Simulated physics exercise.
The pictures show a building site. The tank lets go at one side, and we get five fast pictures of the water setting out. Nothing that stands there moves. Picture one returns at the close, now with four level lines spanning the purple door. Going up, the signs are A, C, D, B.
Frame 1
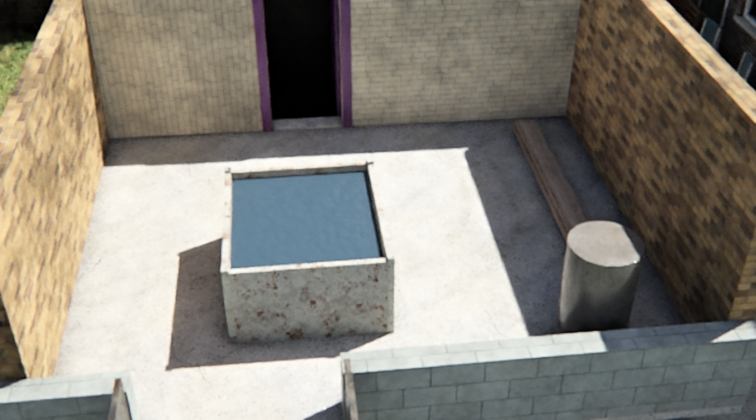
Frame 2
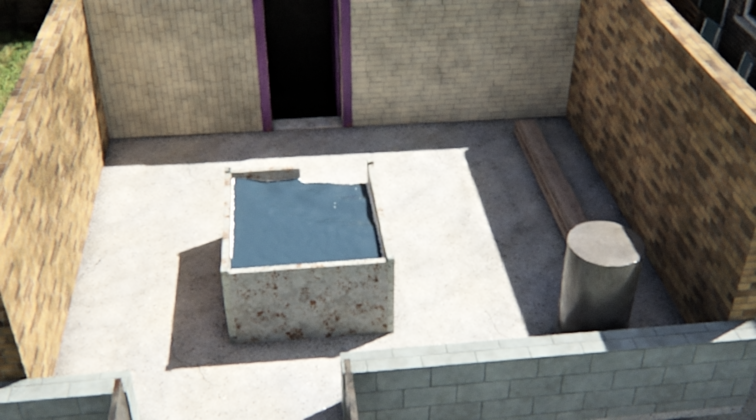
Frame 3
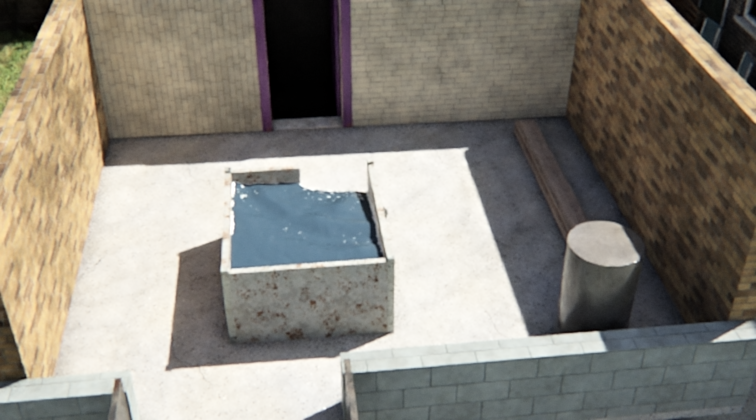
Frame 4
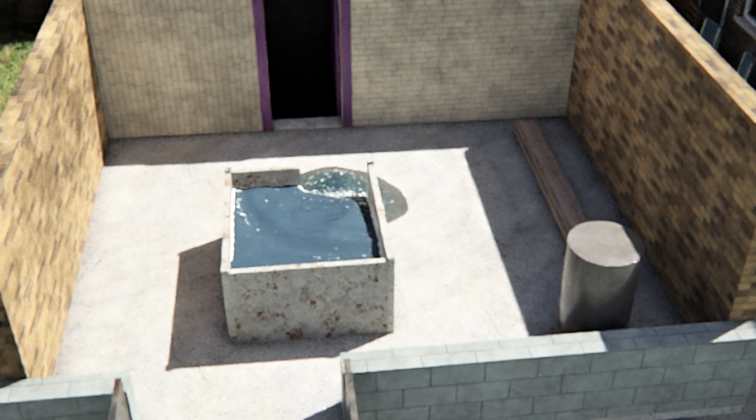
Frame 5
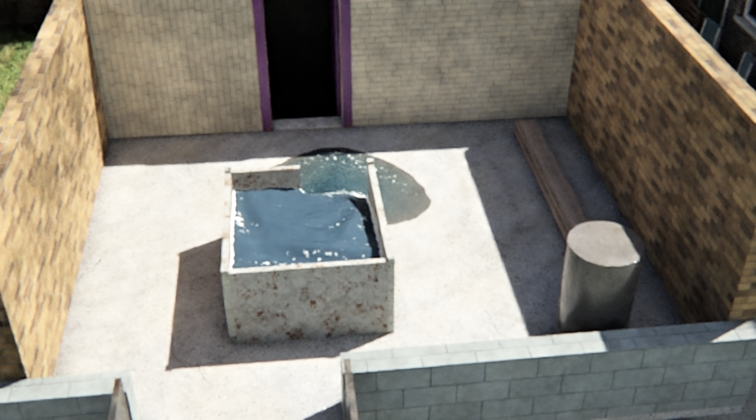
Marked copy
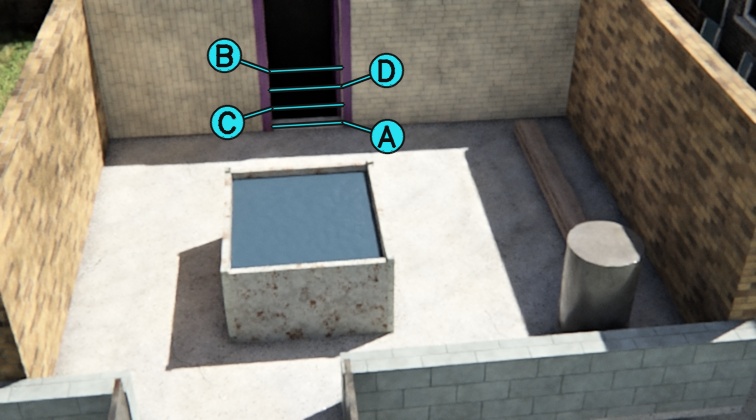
The clip opens on a walled yard where a square concrete tank of still, dark blue water stands before a purple-framed doorway. The water drops at the back and its surface ripples with white flecks, then a shallow sheet appears behind the tank and spreads across the pale ground to the right.
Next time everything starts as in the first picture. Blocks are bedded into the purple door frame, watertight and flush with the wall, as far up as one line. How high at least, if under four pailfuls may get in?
C.
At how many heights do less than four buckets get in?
Three.
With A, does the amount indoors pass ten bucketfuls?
Yes.
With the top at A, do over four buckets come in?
Yes, that goes wrong.
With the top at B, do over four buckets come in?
No.
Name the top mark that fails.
Here it is mark A.
On the marked copy, A at (308, 124); B at (305, 69); C at (307, 106); D at (306, 88); from the bottom up A, C, D, B.
Choosing A, dozens of bucketfuls pour in.
Choosing B, nothing gets over.
Choosing C, a splash gets over, under a bucket.
Choosing D, nothing gets over.
